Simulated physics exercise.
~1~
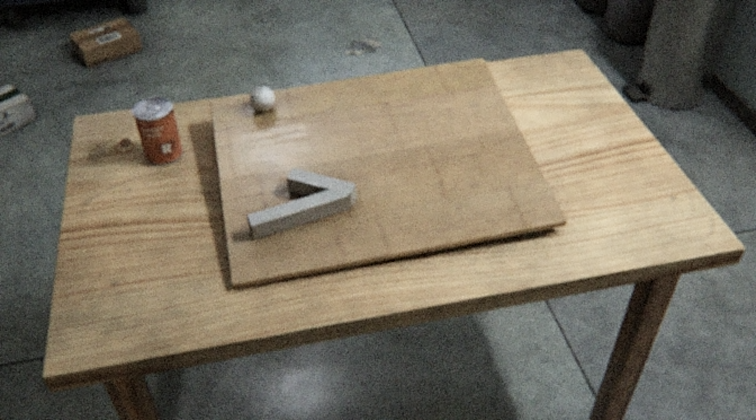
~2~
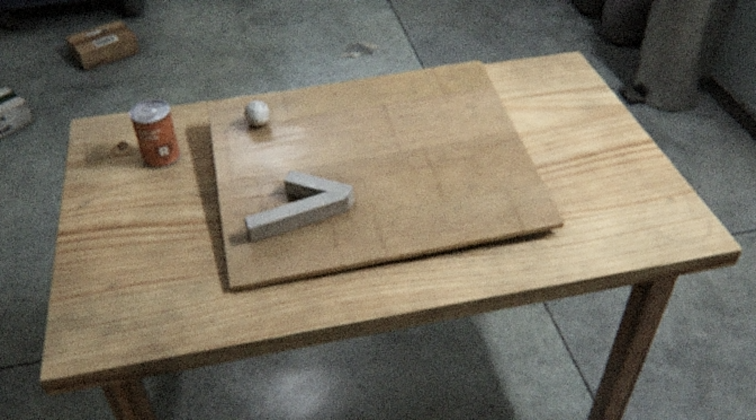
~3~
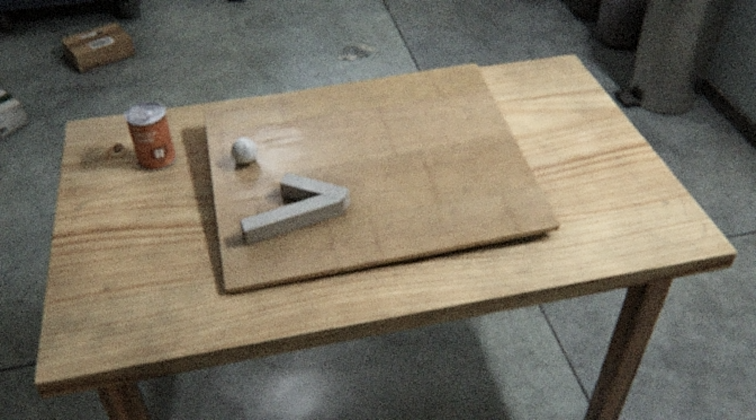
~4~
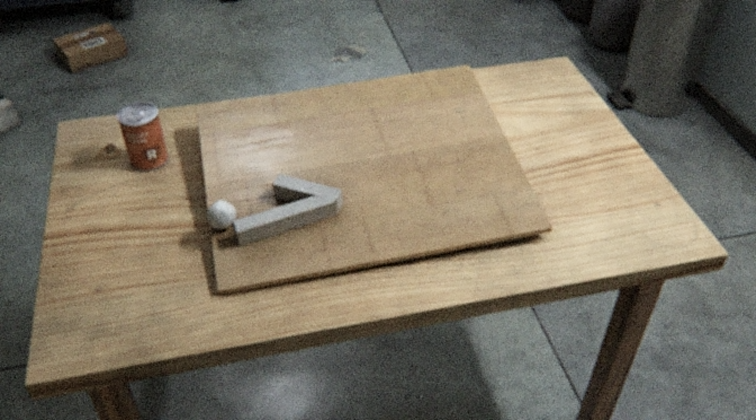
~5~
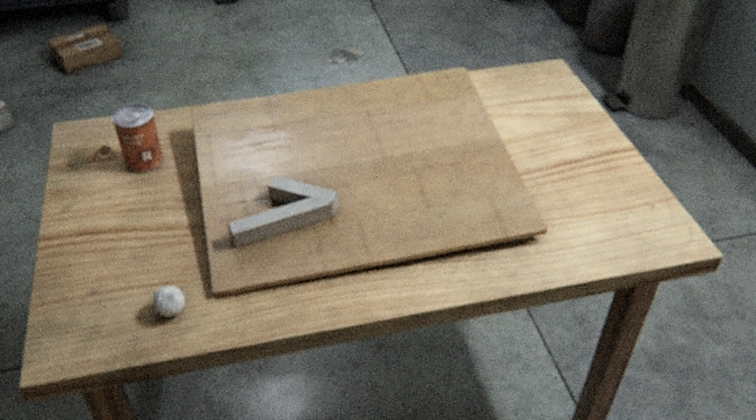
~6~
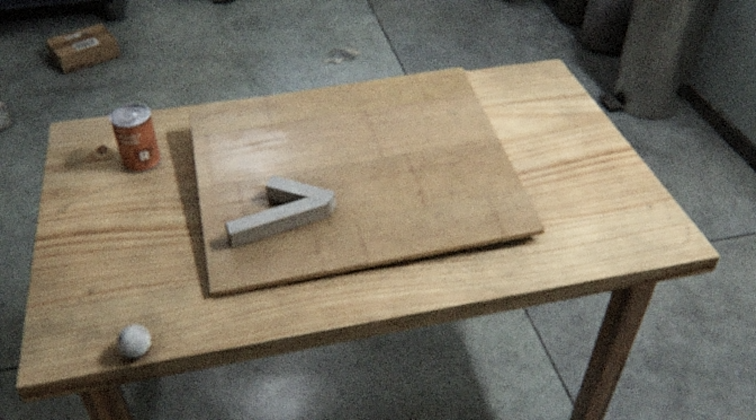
A small white onion sits near the upper left corner of a wide, tilted wooden board on a pale wooden table, seen from above in a room with a grey concrete floor. An orange tin stands to the left of the board, and a grey V-shaped block rests on its lower left part. The onion rolls down the board toward the viewer, gathering speed and drifting left. It passes just left of the grey block and goes over the board's left edge. It continues across the tabletop, ending near the table's front left corner.
